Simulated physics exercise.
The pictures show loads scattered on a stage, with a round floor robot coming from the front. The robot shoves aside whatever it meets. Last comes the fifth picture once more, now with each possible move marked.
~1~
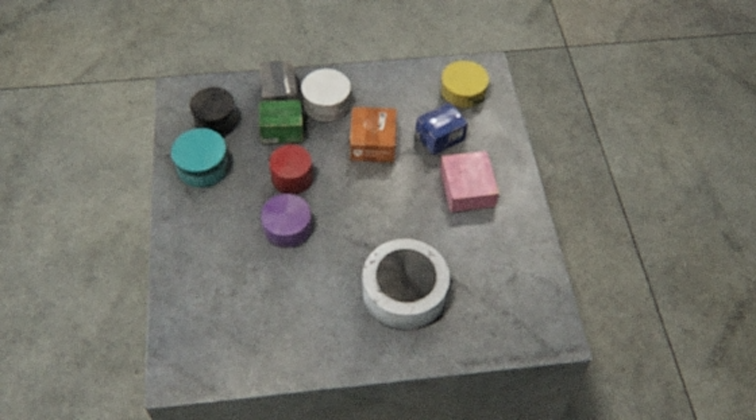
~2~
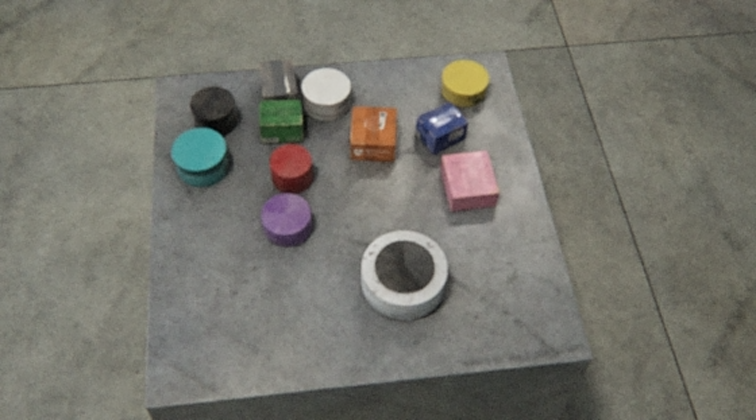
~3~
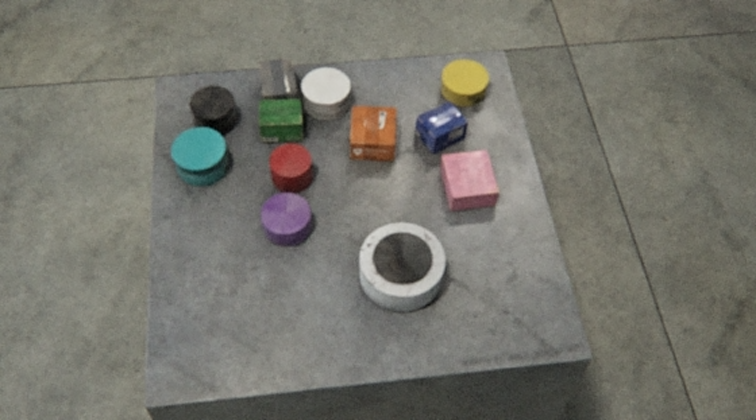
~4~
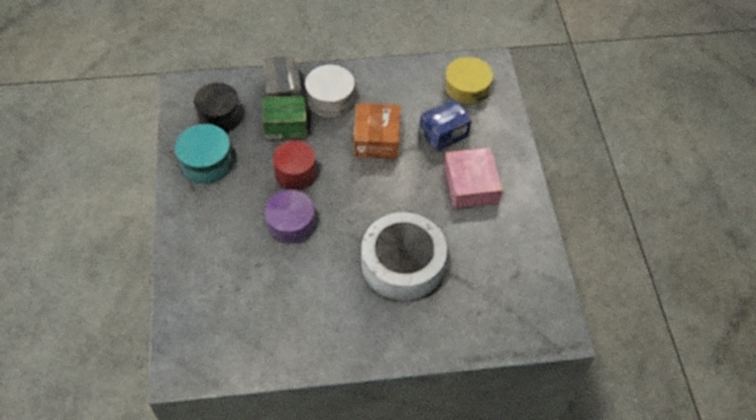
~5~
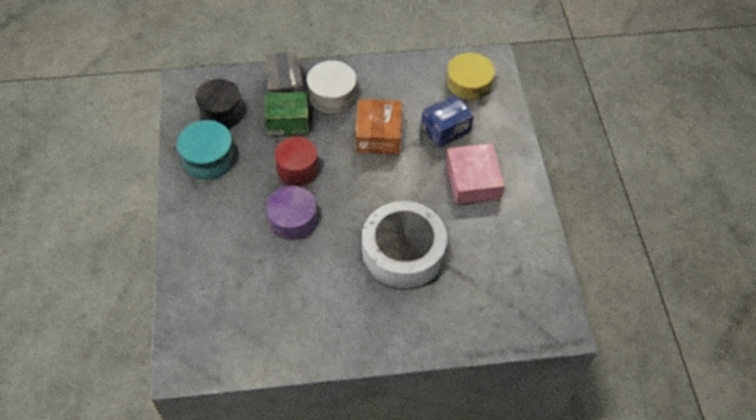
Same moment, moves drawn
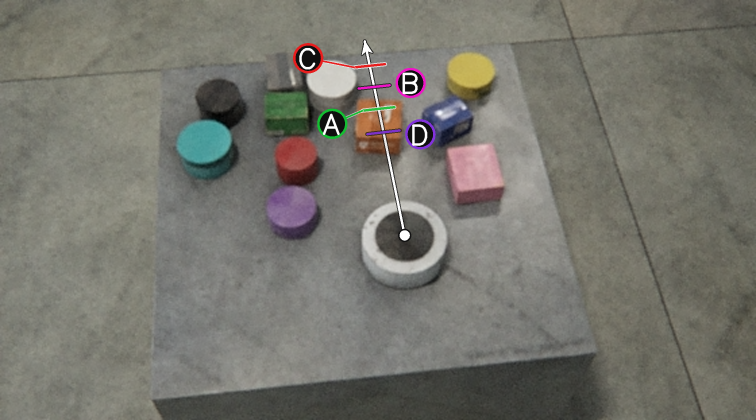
A round white robot with a dark top sits toward the front of a square grey stage on a concrete floor, seen from high above. Behind it are scattered turquoise, black, red, purple, white and yellow round containers, with green, grey, orange, blue and pink boxes or parcels. The robot glides slowly toward the back while the loads stay put, and the view shifts very slightly.
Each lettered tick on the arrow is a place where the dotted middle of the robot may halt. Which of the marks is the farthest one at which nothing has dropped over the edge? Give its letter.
The farthest safe stop is B.
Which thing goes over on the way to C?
The orange parcel.
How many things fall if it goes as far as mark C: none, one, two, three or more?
One.
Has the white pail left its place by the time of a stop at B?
Yes.
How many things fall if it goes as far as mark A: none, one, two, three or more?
In all, none.
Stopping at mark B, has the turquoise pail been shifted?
No.
On the marked copy, A at (378, 109); B at (374, 87); C at (370, 66); D at (384, 132); the arrow from (405, 235) to (364, 41); the white dot at (405, 235).
Taking B. A third of the way, robot (392, 187); grey box (285, 80); turquoise pail (207, 150).
Two thirds of the way, robot (381, 135); white pail (329, 85); orange parcel (373, 89).
When it is over, robot (374, 97); orange parcel (370, 55); white pail (322, 77); nothing has fallen.
As for the rest, A is safe but short; C drops the orange parcel; D is safe but short.
